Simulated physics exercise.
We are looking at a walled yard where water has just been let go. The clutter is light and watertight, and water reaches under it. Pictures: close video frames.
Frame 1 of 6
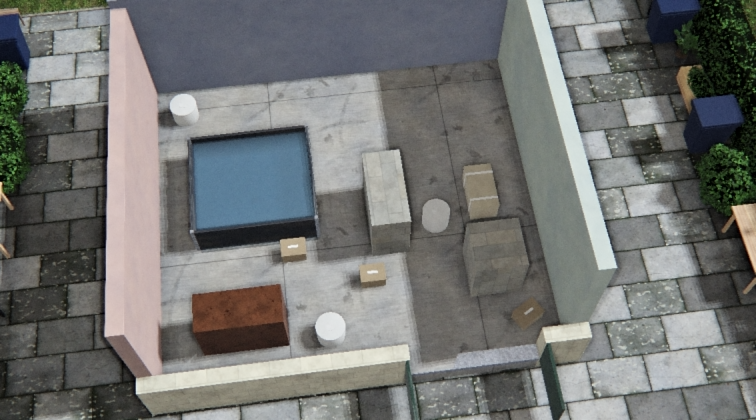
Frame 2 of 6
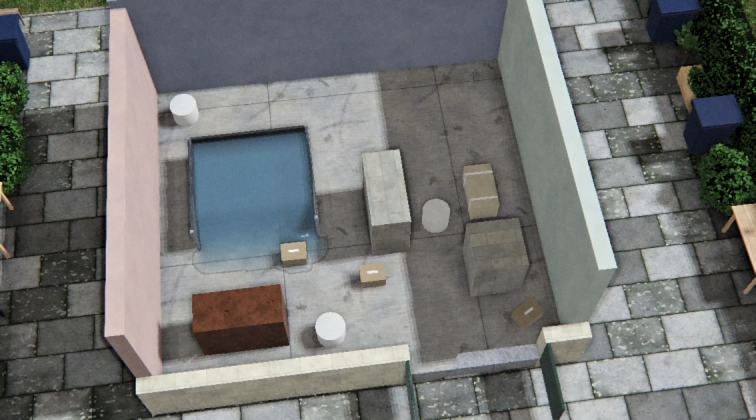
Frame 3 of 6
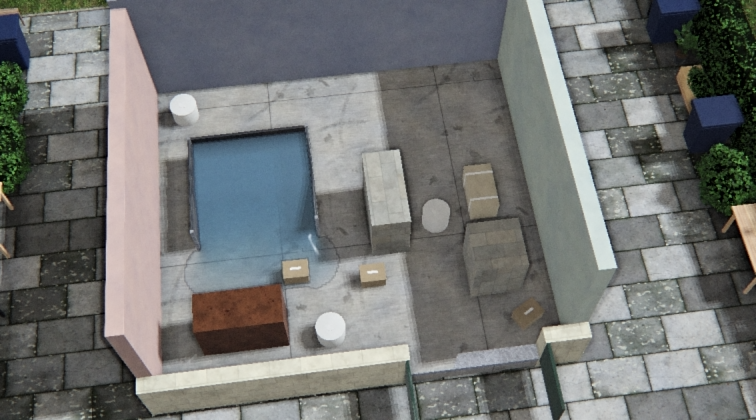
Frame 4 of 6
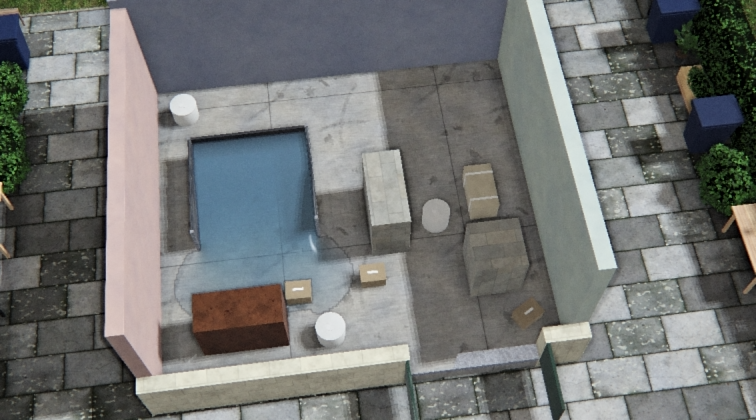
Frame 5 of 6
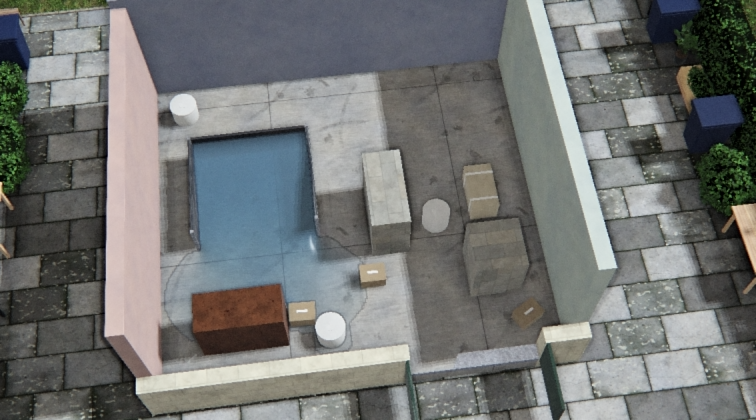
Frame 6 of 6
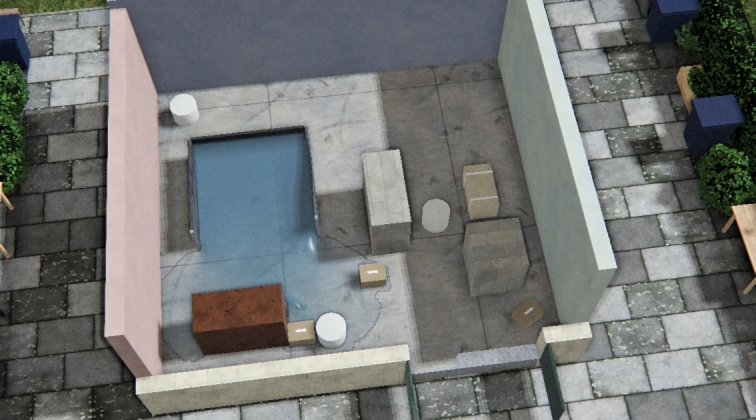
The clip opens on a walled yard with a dark-rimmed pool of blue water, among scattered boxes, blocks and white tubs. The pool's near side disappears and water spreads across the floor toward the viewer, while one small tan box slides past the reddish-brown block, close beside a white tub.
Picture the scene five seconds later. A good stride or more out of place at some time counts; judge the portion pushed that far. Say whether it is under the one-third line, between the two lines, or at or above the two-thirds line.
Mid band.
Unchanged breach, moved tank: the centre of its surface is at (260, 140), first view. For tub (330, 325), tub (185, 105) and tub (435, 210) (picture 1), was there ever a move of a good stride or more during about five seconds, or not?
Item one travelled far enough, item two not displaced far, item three not displaced far.
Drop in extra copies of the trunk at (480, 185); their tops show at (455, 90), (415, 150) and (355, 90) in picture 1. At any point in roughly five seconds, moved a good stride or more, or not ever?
Listed in order: Hardly budges, hardly budges, then hardly budges.
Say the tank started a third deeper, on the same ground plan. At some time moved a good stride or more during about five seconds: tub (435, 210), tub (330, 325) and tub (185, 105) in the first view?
As listed: Less than that, yes, short of that.
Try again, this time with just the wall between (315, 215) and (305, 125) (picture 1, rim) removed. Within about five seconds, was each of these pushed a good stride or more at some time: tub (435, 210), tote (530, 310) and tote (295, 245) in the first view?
The first: Fell short; the second: Fell short; the third: Fell short.
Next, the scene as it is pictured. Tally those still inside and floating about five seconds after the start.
Count: 3.
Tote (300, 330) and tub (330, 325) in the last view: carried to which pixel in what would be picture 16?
My guess: Roughly (253, 352), then roughly (420, 328).
A moment on, 1 of 7 are well off their spots; 0 afloat.
Next, 2 of 7 are well off their spots; 2 afloat.
Later, 3 of 7 are well off their spots; 4 afloat.
In the end, 3 of 7 are well off their spots, and 3 have been at some point; 3 afloat.
